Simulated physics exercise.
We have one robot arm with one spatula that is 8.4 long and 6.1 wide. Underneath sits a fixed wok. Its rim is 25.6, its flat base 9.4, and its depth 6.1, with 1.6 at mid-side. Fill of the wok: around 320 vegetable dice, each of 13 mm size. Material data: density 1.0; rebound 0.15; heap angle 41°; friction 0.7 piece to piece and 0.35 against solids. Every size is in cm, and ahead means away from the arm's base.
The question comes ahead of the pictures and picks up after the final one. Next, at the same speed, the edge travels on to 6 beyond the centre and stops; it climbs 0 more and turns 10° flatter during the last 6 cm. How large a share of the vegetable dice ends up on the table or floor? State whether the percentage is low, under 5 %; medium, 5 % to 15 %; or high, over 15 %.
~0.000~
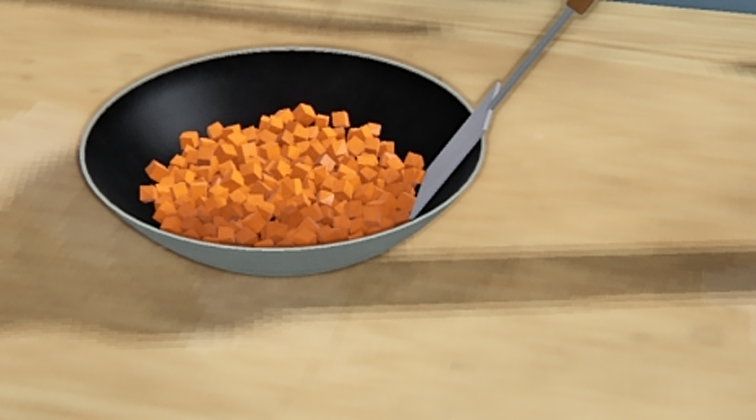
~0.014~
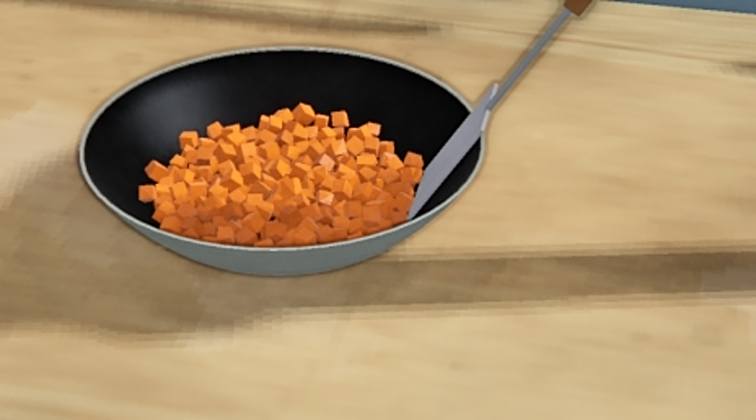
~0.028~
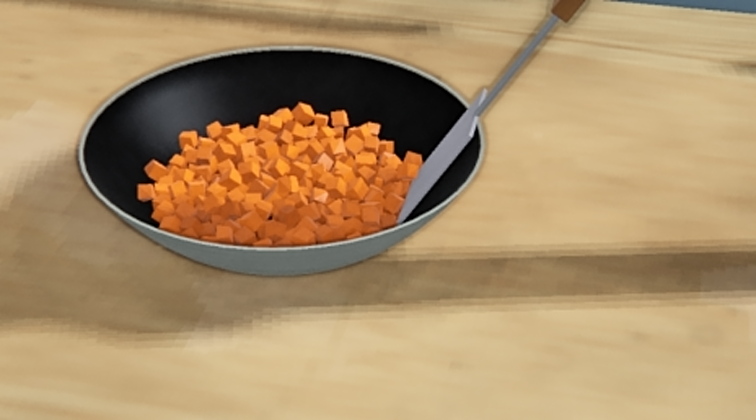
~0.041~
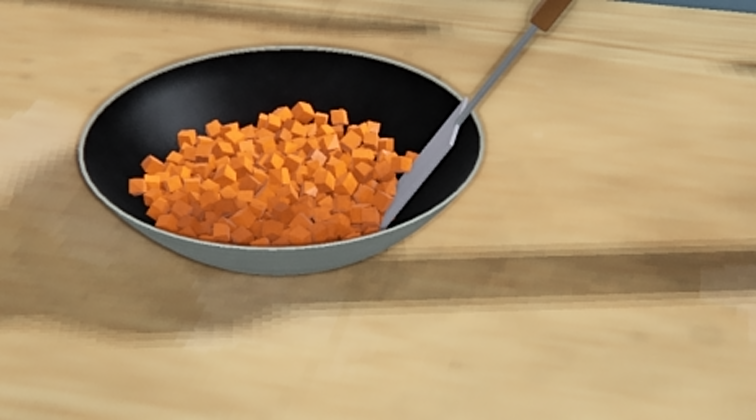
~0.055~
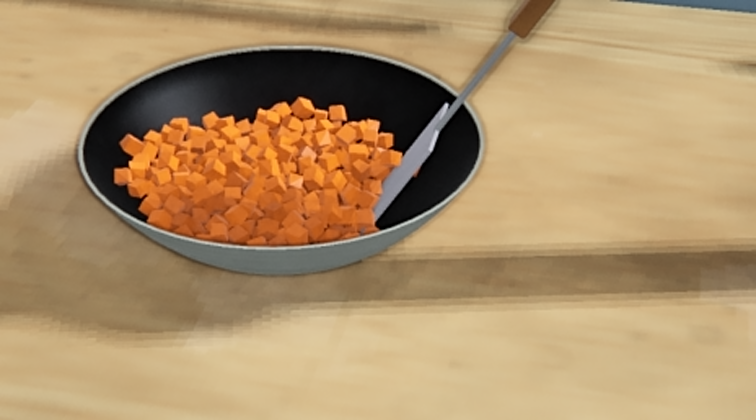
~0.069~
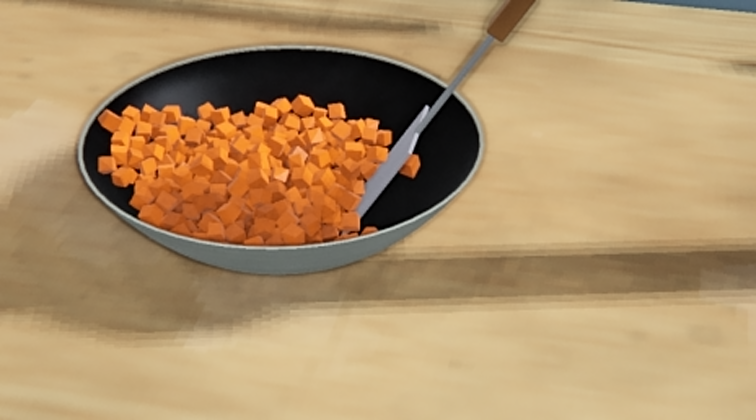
The percentage is high.
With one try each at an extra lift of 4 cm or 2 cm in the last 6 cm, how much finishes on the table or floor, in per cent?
25 and 30 per cent.
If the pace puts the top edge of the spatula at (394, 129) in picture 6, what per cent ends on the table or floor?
Share: Roughly 25 %.
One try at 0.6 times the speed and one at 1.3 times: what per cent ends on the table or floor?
Try one about 15 %, try two about 25 %.
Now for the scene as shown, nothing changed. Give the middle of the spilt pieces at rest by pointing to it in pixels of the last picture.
Resting centre: About (16, 170).
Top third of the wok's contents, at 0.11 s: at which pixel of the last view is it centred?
(173, 155).
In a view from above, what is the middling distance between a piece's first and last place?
Somewhere around 8 centimetres, I'd say.
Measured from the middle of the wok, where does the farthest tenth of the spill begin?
I'd estimate close to 30 centimetres.
After 0.11 s, sloping 58°, highest piece 10 above the table; 311 in the wok, 5 on the blade or in flight.
After 0.15 s, sloping 54°, highest piece 12 above the table; 299 in the wok, 17 on the blade or in flight.
After 0.36 s, sloping 48°, highest piece 7 above the table; 248 in the wok, 65 on the table or floor, 3 on the blade or in flight.
After 1.41 s, sloping 48°, highest piece 7 above the table; 248 in the wok, 68 on the table or floor.
In the end, 248 in the wok, 68 on the table or floor. That is 22 % on the table or floor.
